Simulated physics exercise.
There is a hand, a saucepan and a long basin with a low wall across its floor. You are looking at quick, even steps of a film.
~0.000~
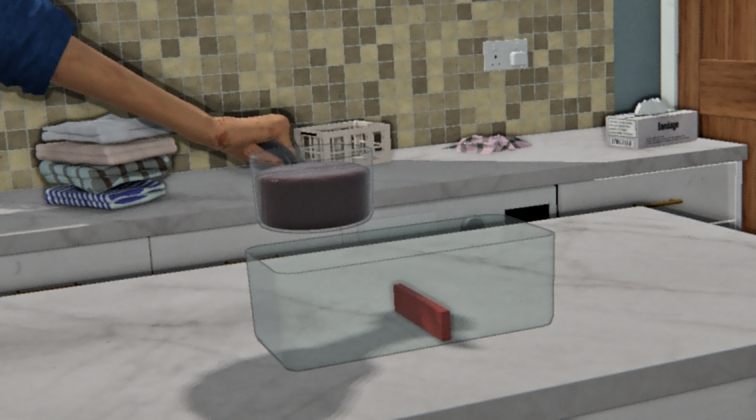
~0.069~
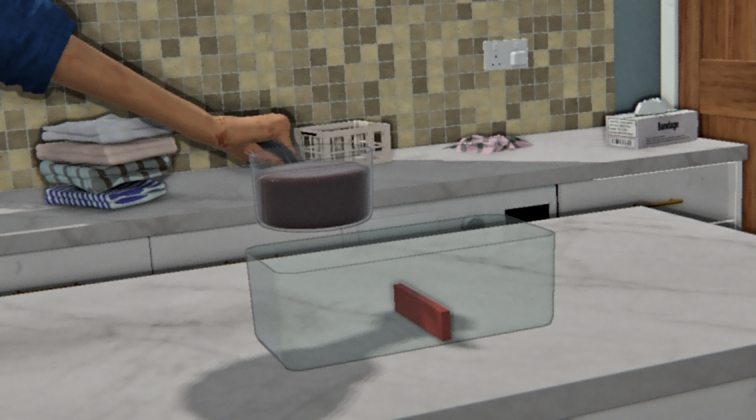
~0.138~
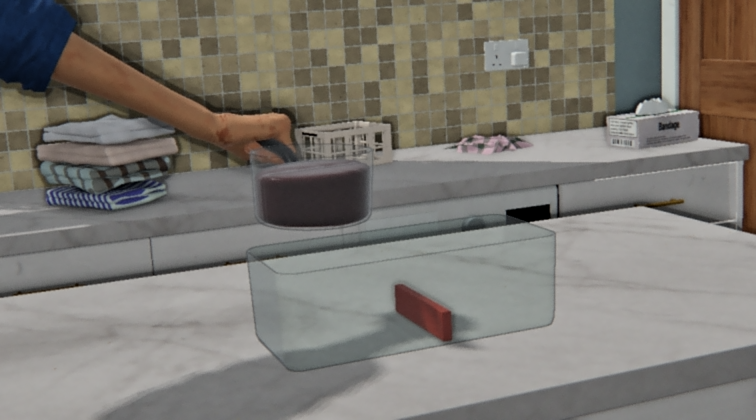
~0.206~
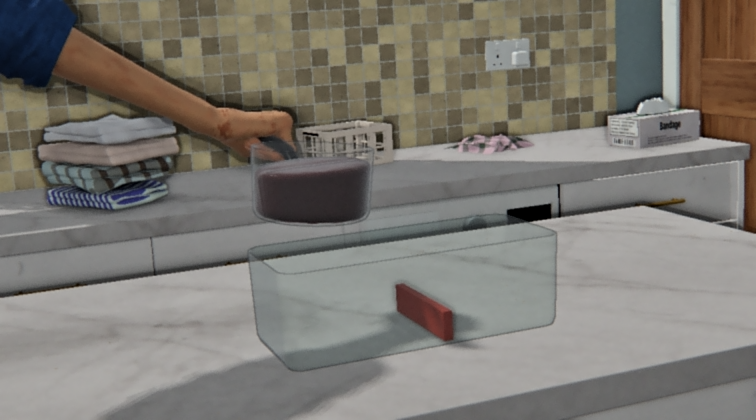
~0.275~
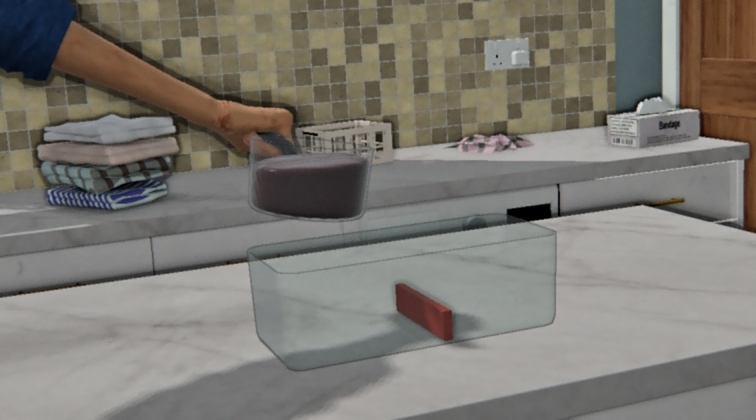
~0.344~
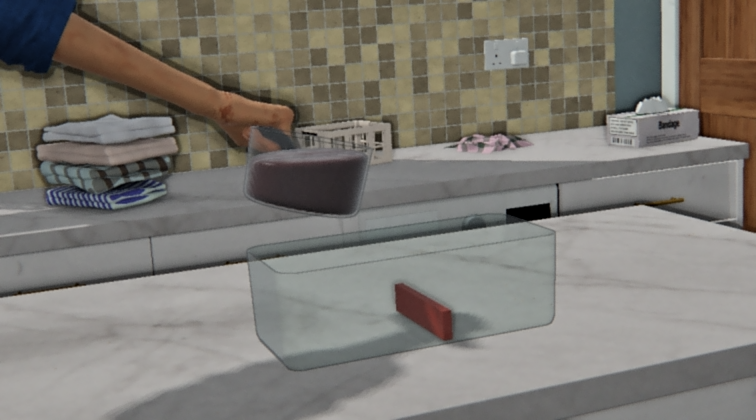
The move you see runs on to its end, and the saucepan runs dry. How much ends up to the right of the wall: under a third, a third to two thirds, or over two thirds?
Over two thirds.
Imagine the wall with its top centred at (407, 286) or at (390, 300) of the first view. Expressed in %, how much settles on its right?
Try 1: Some 95 %; try 2: 95 %.
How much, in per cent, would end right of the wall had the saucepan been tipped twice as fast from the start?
Share on the right: Some 70 percent.
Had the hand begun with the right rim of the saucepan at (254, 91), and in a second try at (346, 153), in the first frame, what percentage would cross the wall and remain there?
One after the other: 15 %, 80 %.
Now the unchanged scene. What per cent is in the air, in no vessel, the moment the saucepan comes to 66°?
Roughly 25 percent.
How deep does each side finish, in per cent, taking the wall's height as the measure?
10 left, 90 right, give or take.
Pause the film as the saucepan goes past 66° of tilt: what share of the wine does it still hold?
65 per cent, roughly.
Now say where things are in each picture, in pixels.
In the first picture, tilt 0°; pouring edge (367, 148); surface from (255, 177) to (364, 165); the long basin's rim runs from (260, 263) to (527, 225); the wall's top is at (420, 298).
In the second picture, tilt 1°; pouring edge (367, 148); surface from (255, 177) to (364, 164).
In the third picture, tilt 2°; pouring edge (368, 149); surface from (255, 177) to (364, 162).
In the fourth picture, tilt 5°; pouring edge (369, 149); surface from (256, 173) to (365, 160).
In the fifth picture, tilt 9°; pouring edge (368, 148); surface from (252, 167) to (363, 156).
In the sixth picture, tilt 15°; pouring edge (367, 149); surface from (250, 161) to (362, 151).
Then, 0.82 s in, the tilt is 66° and 65 per cent is still to pour, 2 is left of the wall and 7 right of it.
Then, 1.17 s in, the tilt is 98° and 12 per cent is still to pour, 5 is left of the wall and 67 right of it.
Then, 1.53 s in, the tilt is 107° and 0 per cent is still to pour, 9 is left of the wall and 89 right of it.
Then, 1.93 s in, the tilt is 107° and 0 per cent is still to pour, 10 is left of the wall and 89 right of it.
Finally, 10 per cent lies left of the wall, 89 right of it and 1 outside.
